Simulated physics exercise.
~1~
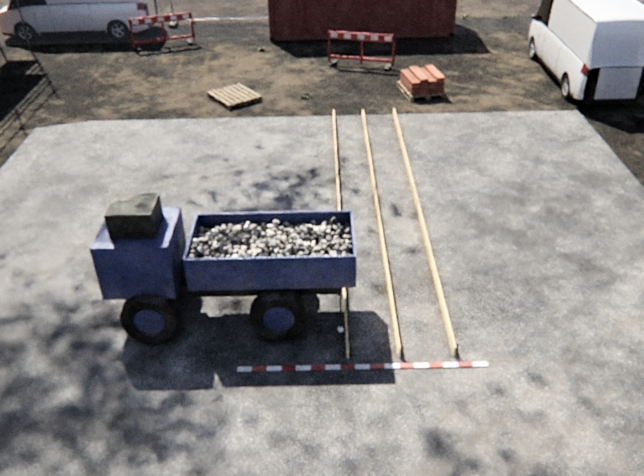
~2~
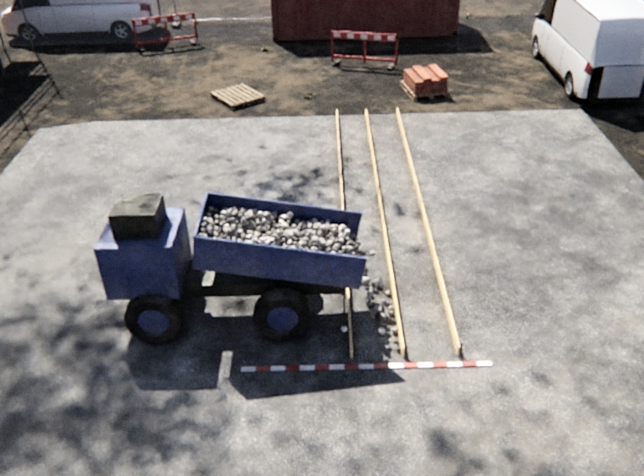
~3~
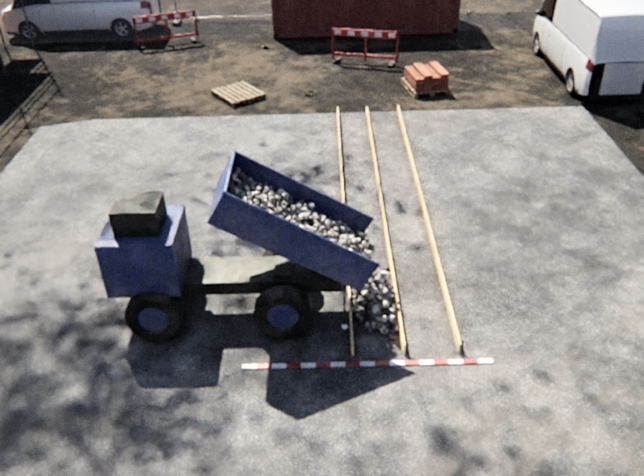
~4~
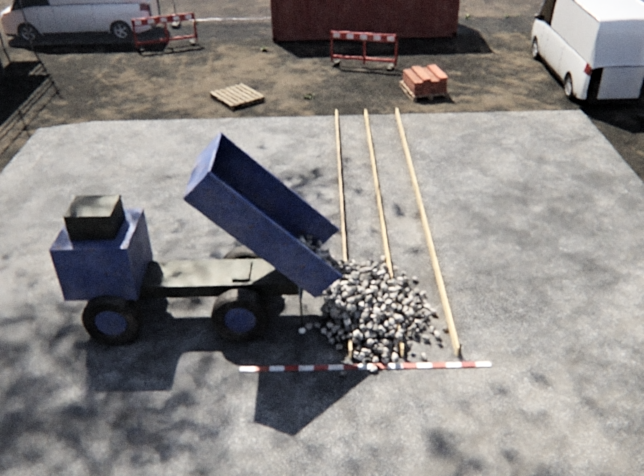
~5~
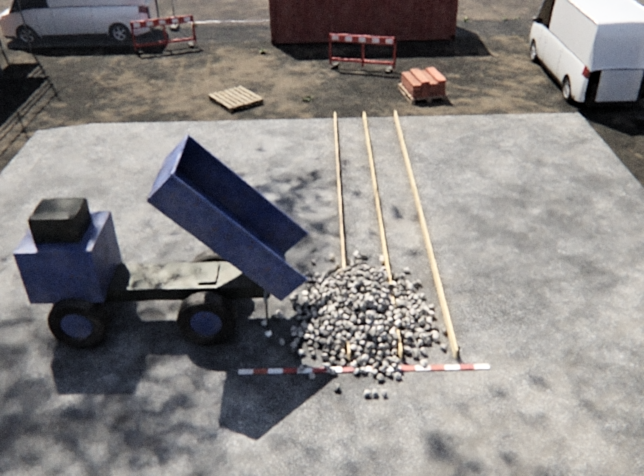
A blue truck tips its bed, dumps grey stones over the planks, and pulls left.
